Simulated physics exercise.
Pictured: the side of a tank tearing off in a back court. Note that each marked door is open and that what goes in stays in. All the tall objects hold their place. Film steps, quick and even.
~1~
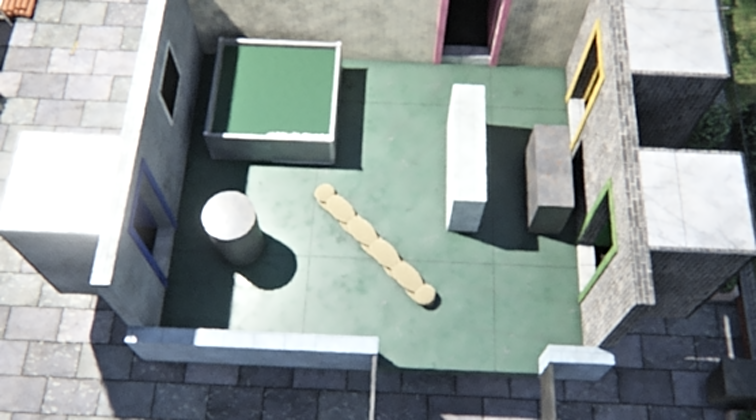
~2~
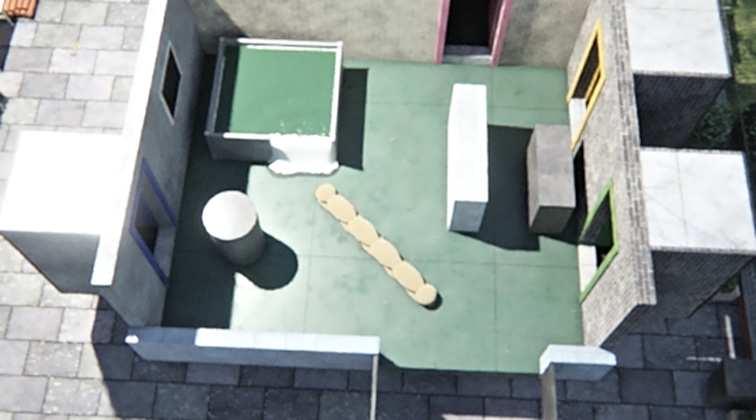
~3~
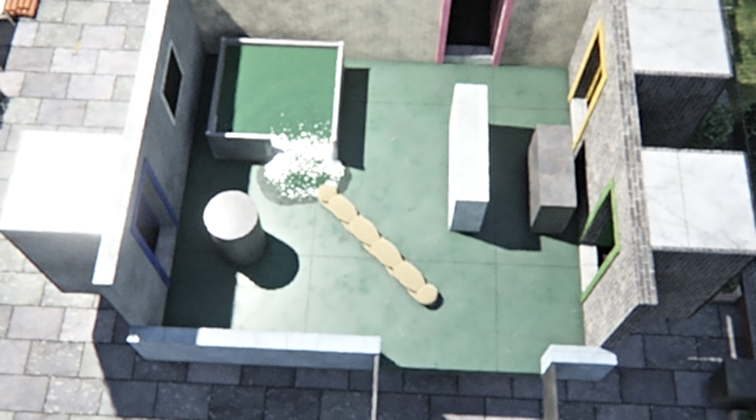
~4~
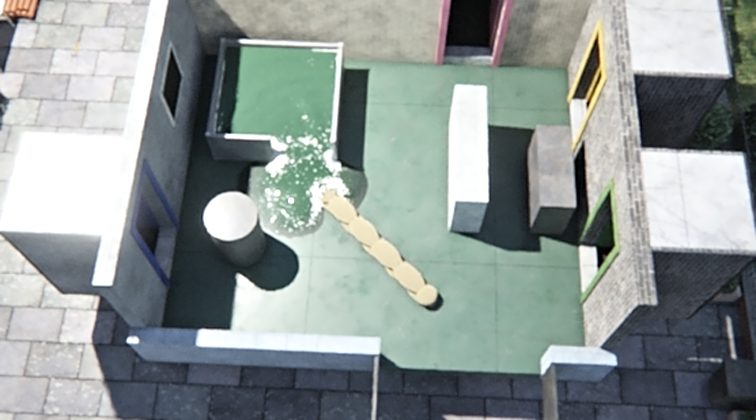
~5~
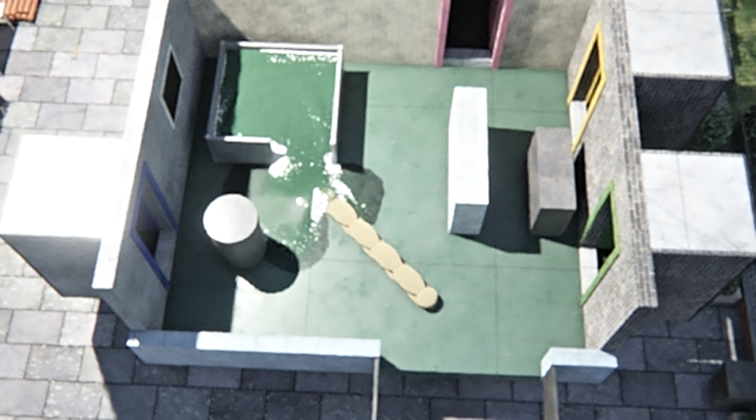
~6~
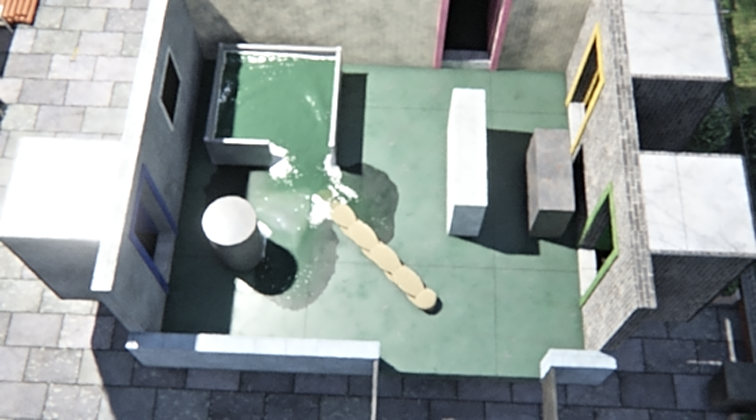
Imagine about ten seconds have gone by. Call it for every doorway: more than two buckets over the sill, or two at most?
My call: The green door two at most; the pink door two at most; the yellow door two at most; the blue door two at most.
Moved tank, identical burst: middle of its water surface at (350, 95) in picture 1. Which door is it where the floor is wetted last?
It is the pink door.
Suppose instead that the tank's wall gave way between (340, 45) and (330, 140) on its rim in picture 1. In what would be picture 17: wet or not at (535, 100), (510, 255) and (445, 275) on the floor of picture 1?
Point by point: Swamped, untouched and swamped.
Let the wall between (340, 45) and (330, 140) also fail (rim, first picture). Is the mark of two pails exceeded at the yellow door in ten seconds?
The yellow door exceeds the limit.
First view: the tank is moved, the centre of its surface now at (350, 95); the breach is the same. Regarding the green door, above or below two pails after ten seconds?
In short: Green door goes over.
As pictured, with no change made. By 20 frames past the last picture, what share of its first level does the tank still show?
Near 38 in a hundred.
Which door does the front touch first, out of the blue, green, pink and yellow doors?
The door marked blue.
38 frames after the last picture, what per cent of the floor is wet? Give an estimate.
That's roughly 75 per cent.
A moment on, water covers 30 % of the floor; the green door not reached, the pink door not reached, the yellow door not reached, the blue door wet at the sill, nothing in.
Next, water covers 45 % of the floor; the green door not reached, the pink door not reached, the yellow door not reached, the blue door wet at the sill, nothing in.
Then, water covers 60 % of the floor; the green door wet at the sill, nothing in, the pink door not reached, the yellow door not reached, the blue door wet at the sill, nothing in.
Later, water covers 75 % of the floor; the green door wet at the sill, nothing in, the pink door wet at the sill, nothing in, the yellow door wet at the sill, nothing in, the blue door wet at the sill, nothing in.
In the end, water covers 90 % of the floor; the green door wet at the sill, nothing in, the pink door wet at the sill, nothing in, the yellow door wet at the sill, nothing in, the blue door wet at the sill, nothing in.
